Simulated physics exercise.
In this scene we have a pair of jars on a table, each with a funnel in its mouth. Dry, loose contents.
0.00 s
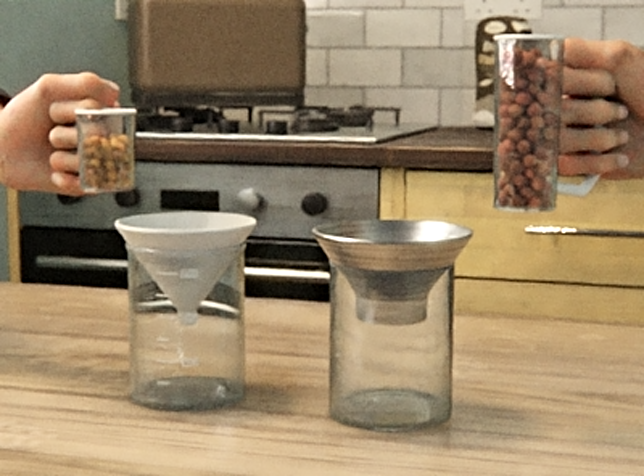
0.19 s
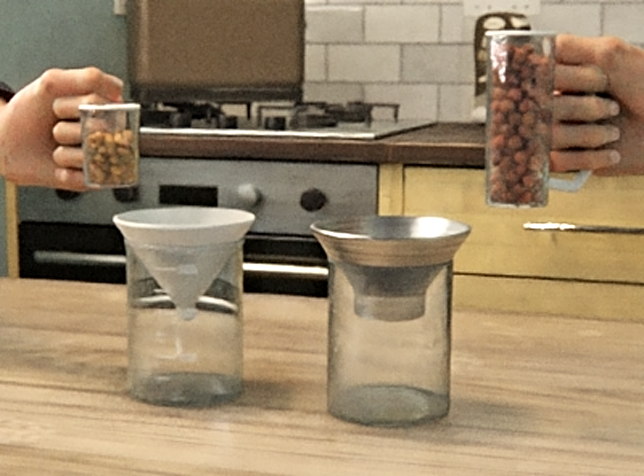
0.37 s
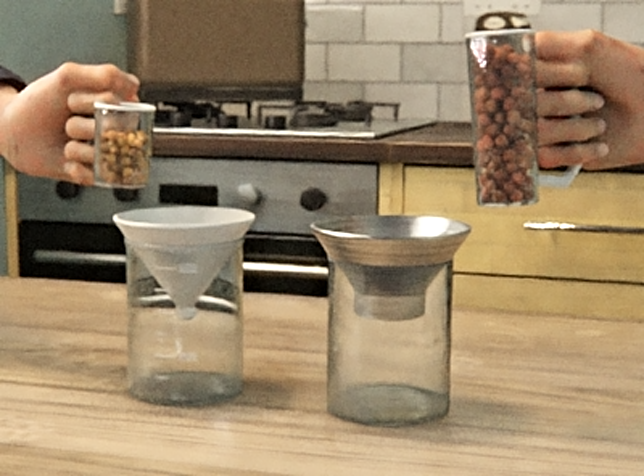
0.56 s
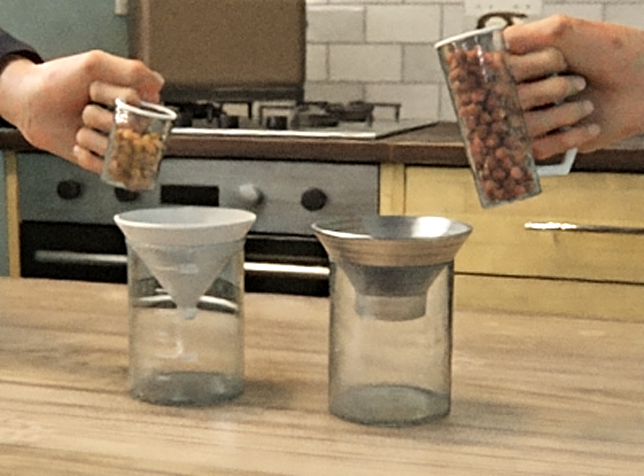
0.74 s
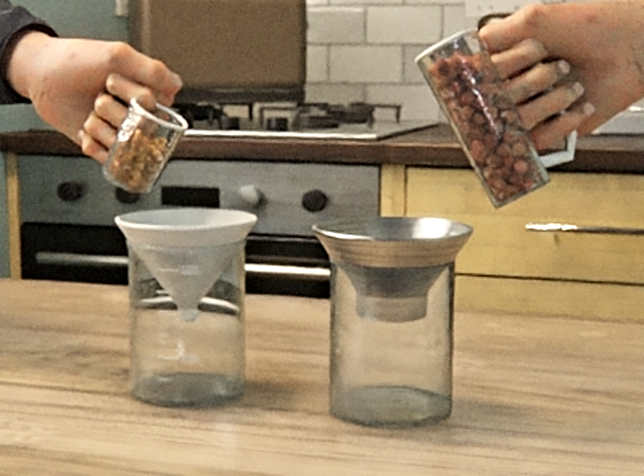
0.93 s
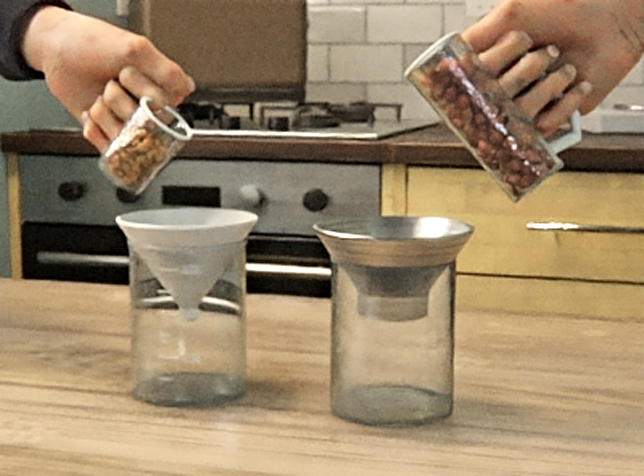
Two hands held clear cups of small, roundish pieces above a pair of funnel-topped glass jars on a table, moved them slightly inward, then gradually tilted both toward the middle.
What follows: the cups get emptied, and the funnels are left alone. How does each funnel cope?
Well, the funnel on the left backs up, and the one on the right keeps flowing.
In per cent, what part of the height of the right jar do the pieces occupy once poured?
My guess would be near 25 per cent.
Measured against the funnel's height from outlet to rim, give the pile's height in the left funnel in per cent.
Level: Approx. 65 per cent.
Around 1.22 s, left, all still in the cup; right, all still in the cup.
Around 1.59 s, left, all still in the cup; right, nearly all still in the cup, a stray few in or over the funnel.
Around 1.98 s, left, most still in the cup, about a quarter in or over the funnel; right, nearly all still in the cup, a stray few in or over the funnel, a stray few down in the jar.
Finally (3.4 s), left, nearly all stuck in the funnel, a stray few down in the jar; right, all down in the jar.
